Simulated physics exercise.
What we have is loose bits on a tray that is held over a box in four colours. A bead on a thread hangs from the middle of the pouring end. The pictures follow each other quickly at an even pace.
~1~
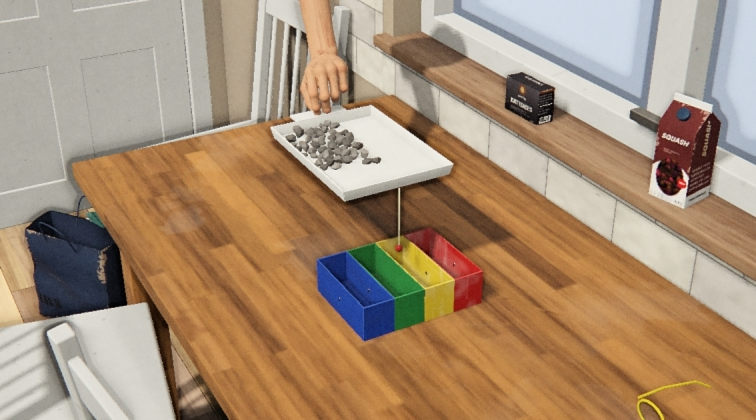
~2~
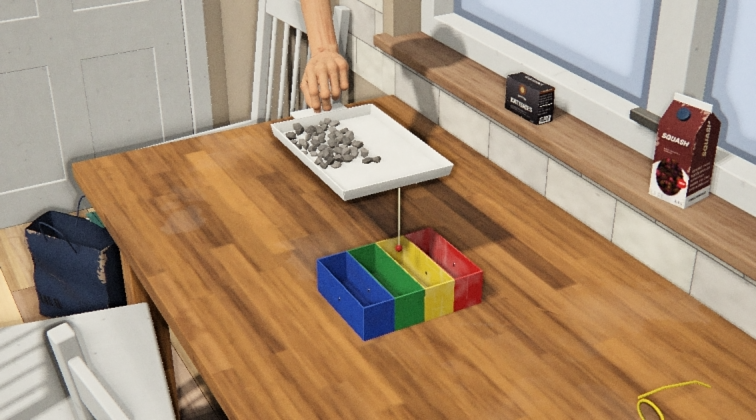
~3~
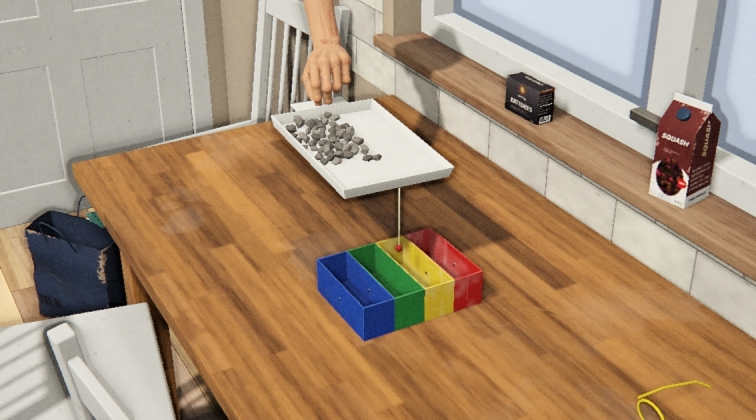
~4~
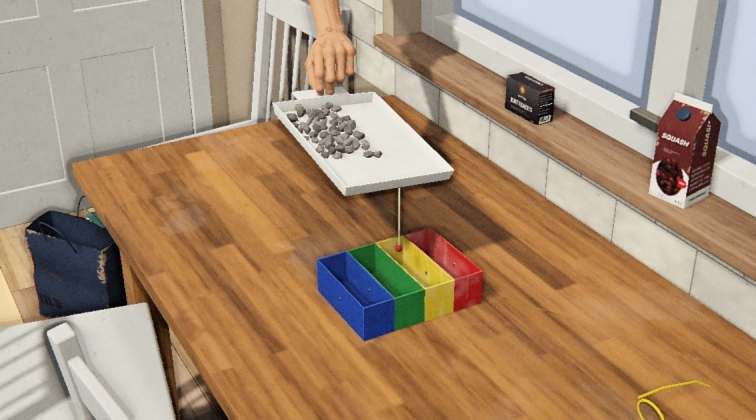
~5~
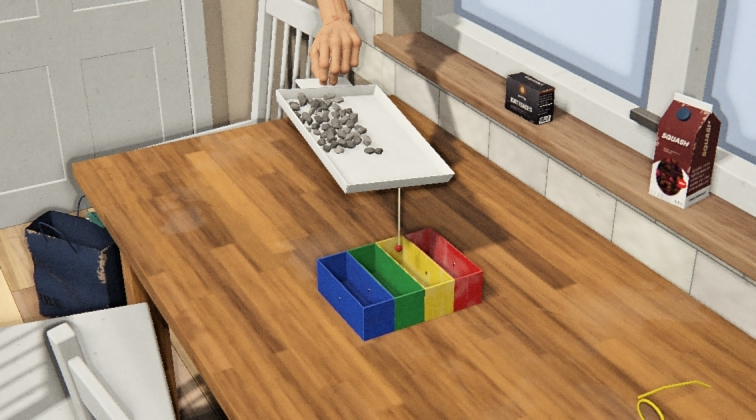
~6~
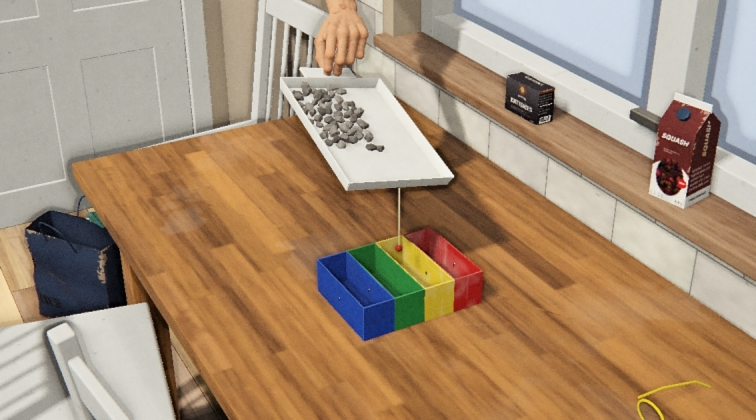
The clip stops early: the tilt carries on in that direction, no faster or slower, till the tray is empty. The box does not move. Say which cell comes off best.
The red one ends fullest.
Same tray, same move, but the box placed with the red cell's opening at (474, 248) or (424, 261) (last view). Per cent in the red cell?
First some 40, then 10 per cent.
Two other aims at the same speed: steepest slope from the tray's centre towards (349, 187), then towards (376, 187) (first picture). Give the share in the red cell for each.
Roughly 0 per cent, and 0 per cent.
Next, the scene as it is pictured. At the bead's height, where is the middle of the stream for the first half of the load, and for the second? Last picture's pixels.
Early half (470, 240), late half (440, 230).
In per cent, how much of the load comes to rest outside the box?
It comes to 50 per cent or so.
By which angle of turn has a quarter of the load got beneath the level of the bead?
Around 75° of tilt.
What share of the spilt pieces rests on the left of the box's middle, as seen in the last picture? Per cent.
Near 0 %.
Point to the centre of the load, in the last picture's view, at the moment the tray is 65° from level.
Roughly at (431, 170).
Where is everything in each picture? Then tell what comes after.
The first picture shows corners of the pouring end (345, 190) and (449, 163), level; middle of the load (332, 144), bits of gravel; bead on its thread (399, 248); blue cell (379, 317); green cell (409, 307); yellow cell (439, 297); red cell (468, 288).
The second picture shows corners of the pouring end (345, 189) and (450, 164), level; middle of the load (332, 142).
The third picture shows corners of the pouring end (346, 188) and (450, 166), tipped barely, lowest at the right corner; middle of the load (333, 137).
The fourth picture shows corners of the pouring end (347, 185) and (451, 169), tipped a little, lowest at the right corner; middle of the load (334, 130).
The fifth picture shows corners of the pouring end (349, 183) and (451, 172), tipped clearly, lowest at the right corner; middle of the load (336, 122).
The sixth picture shows corners of the pouring end (350, 181) and (451, 175), tipped clearly, lowest at the right corner; middle of the load (338, 115); blue cell (379, 317); green cell (409, 307); yellow cell (439, 297); red cell (468, 288).
Just after the last frame, tray tipped steeply; the larger part on the tray; about a tenth falling or outside the box.
A moment on, tray tipped past a quarter turn; about a tenth on the tray; roughly a third in the red cell; just a few in the yellow cell; roughly half falling or outside the box.
Further on, tray tipped past a quarter turn; roughly half in the red cell; just a few in the yellow cell; roughly half falling or outside the box.
When it is over, tray tipped past a quarter turn; roughly half in the red cell; just a few in the yellow cell; not one in the blue cell; not one in the green cell; roughly half outside the box.
